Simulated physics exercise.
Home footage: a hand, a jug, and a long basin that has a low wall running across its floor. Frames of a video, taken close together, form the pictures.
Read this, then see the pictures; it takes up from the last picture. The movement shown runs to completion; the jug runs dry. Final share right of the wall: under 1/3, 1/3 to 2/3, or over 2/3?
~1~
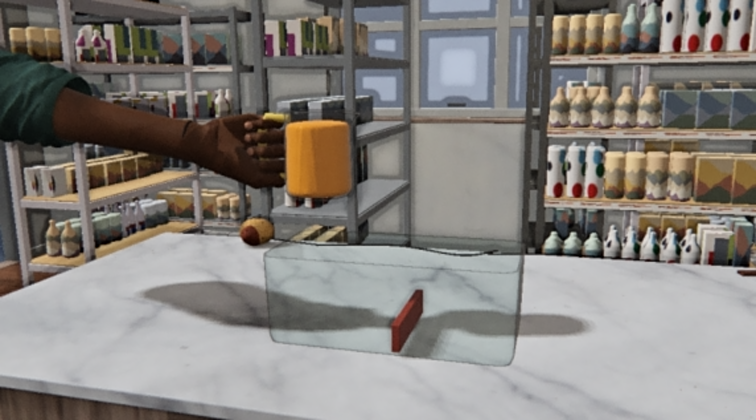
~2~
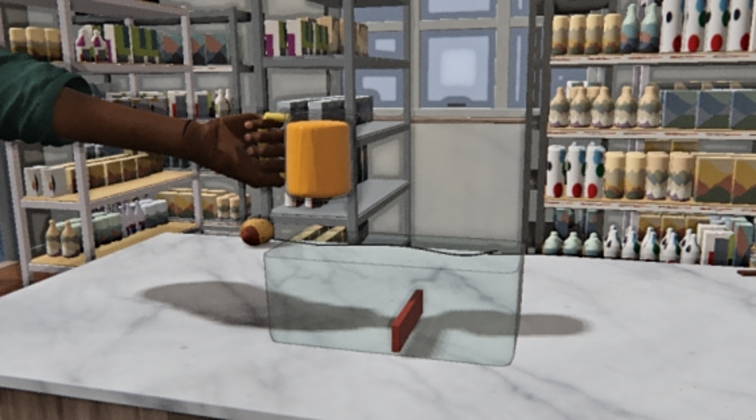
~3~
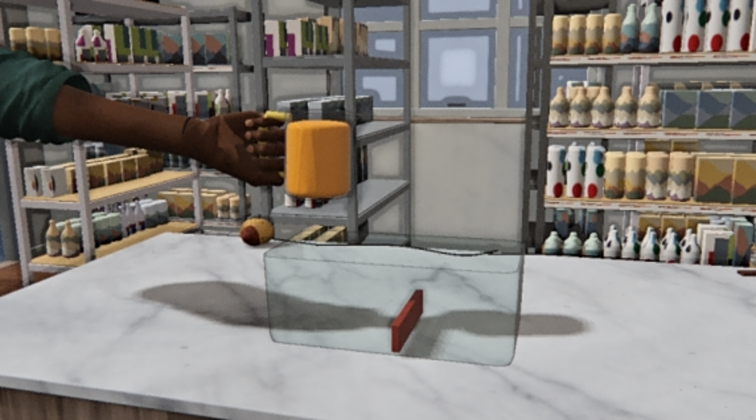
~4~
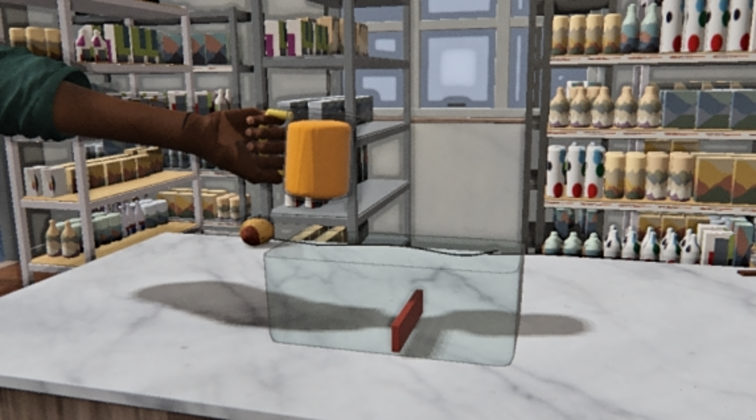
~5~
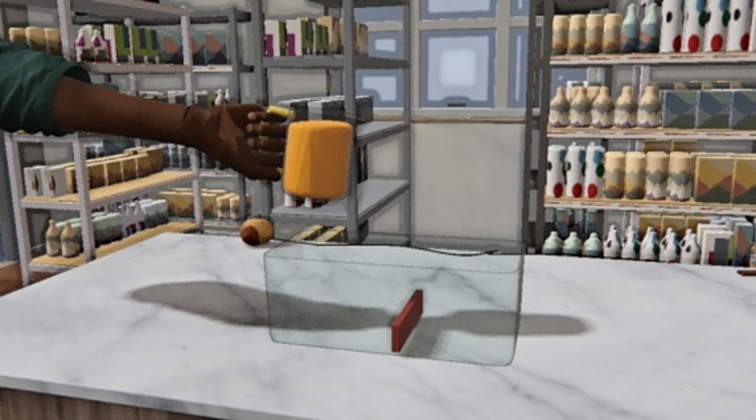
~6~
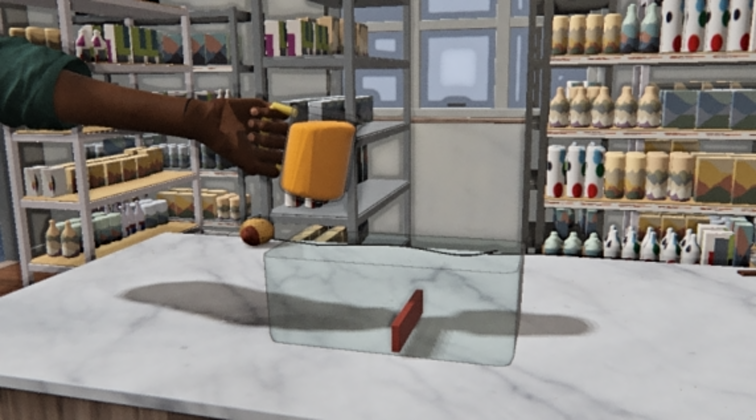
1/3 to 2/3.
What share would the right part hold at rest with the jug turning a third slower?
Near 65 %.
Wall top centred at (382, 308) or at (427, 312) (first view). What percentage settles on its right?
The first placement leaves close to 95 per cent, the second close to 15 per cent.
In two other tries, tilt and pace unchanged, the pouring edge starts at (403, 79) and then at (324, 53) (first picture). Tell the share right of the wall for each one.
Roughly 85 % and 10 %.
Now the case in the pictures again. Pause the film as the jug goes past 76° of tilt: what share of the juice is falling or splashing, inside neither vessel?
Around 15 in a hundred, more or less.
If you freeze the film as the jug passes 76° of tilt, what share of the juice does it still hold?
Near 80 per cent.
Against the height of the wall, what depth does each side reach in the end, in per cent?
It settles around 20 on the left side and around 40 on the right side.
A moment on, the tilt is 76° and 79 per cent is still to pour, 0 is left of the wall and 4 right of it.
Next, the tilt is 112° and 21 per cent is still to pour, 16 is left of the wall and 44 right of it.
Then the tilt is 115° and 1 per cent is still to pour, 42 is left of the wall and 56 right of it.
Later the tilt is 115° and 0 per cent is still to pour, 43 is left of the wall and 57 right of it.
In the end 43 per cent lies left of the wall, 57 right of it and 1 outside.
